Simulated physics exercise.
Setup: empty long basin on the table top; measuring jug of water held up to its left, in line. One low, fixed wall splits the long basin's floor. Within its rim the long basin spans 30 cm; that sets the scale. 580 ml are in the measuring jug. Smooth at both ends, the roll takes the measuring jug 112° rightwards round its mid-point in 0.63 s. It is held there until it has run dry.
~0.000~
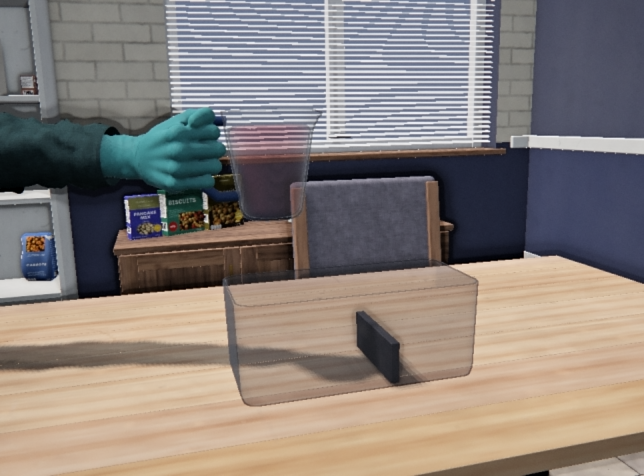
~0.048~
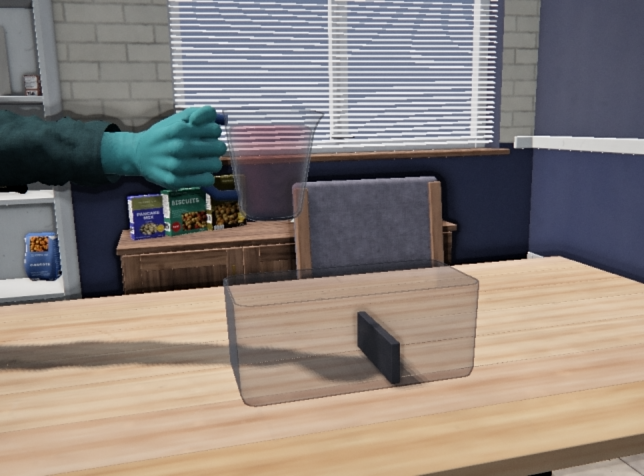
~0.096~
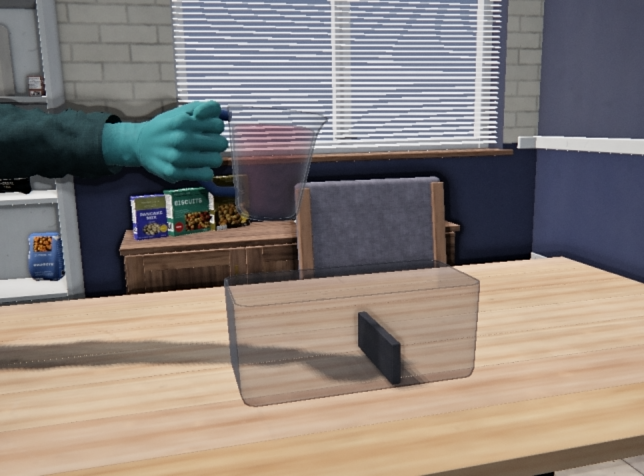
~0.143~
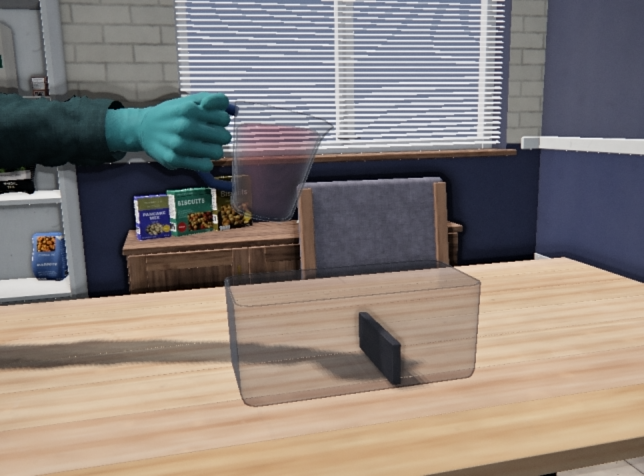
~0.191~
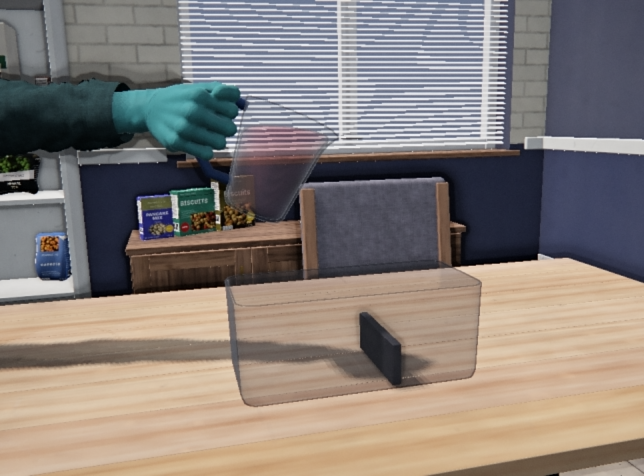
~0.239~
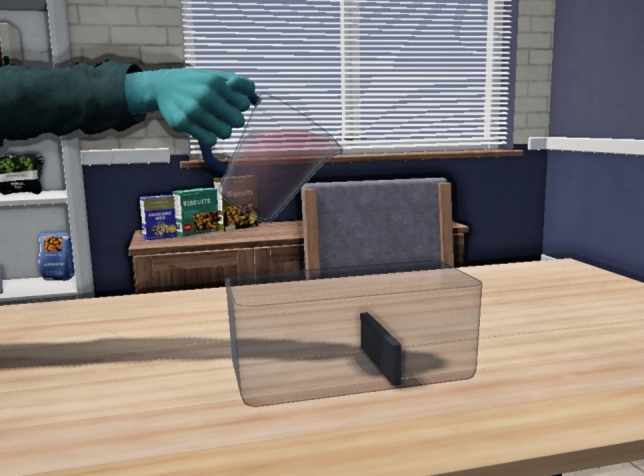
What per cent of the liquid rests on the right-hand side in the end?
35 percent.
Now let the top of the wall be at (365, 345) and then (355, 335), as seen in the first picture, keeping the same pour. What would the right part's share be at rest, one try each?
Try 1: 65 %; try 2: 85 %.
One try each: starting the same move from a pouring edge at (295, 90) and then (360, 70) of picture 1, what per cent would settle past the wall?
10 and 75 %.
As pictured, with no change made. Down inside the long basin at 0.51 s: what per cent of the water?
About 24 per cent.
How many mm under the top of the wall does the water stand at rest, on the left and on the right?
The left comes to roughly 38 mm and the right to roughly 38 mm.
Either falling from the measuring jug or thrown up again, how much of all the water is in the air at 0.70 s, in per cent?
Estimate: About 12 in a hundred.
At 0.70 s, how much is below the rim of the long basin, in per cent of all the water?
I'd put it at roughly 82 per cent.
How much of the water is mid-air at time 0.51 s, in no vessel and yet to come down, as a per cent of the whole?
Close to 30 per cent, I'd say.
By 0.51 s the tilt is 102° and 46 per cent is still to pour, 3 is left of the wall and 21 right of it.
By 0.70 s the tilt is 112° and 5 per cent is still to pour, 47 is left of the wall and 35 right of it.
By 0.91 s the tilt is 112° and 0 per cent is still to pour, 62 is left of the wall and 34 right of it.
By 1.13 s the tilt is 112° and 0 per cent is still to pour, 63 is left of the wall and 35 right of it.
At rest 63 per cent lies left of the wall, 35 right of it and 2 outside.
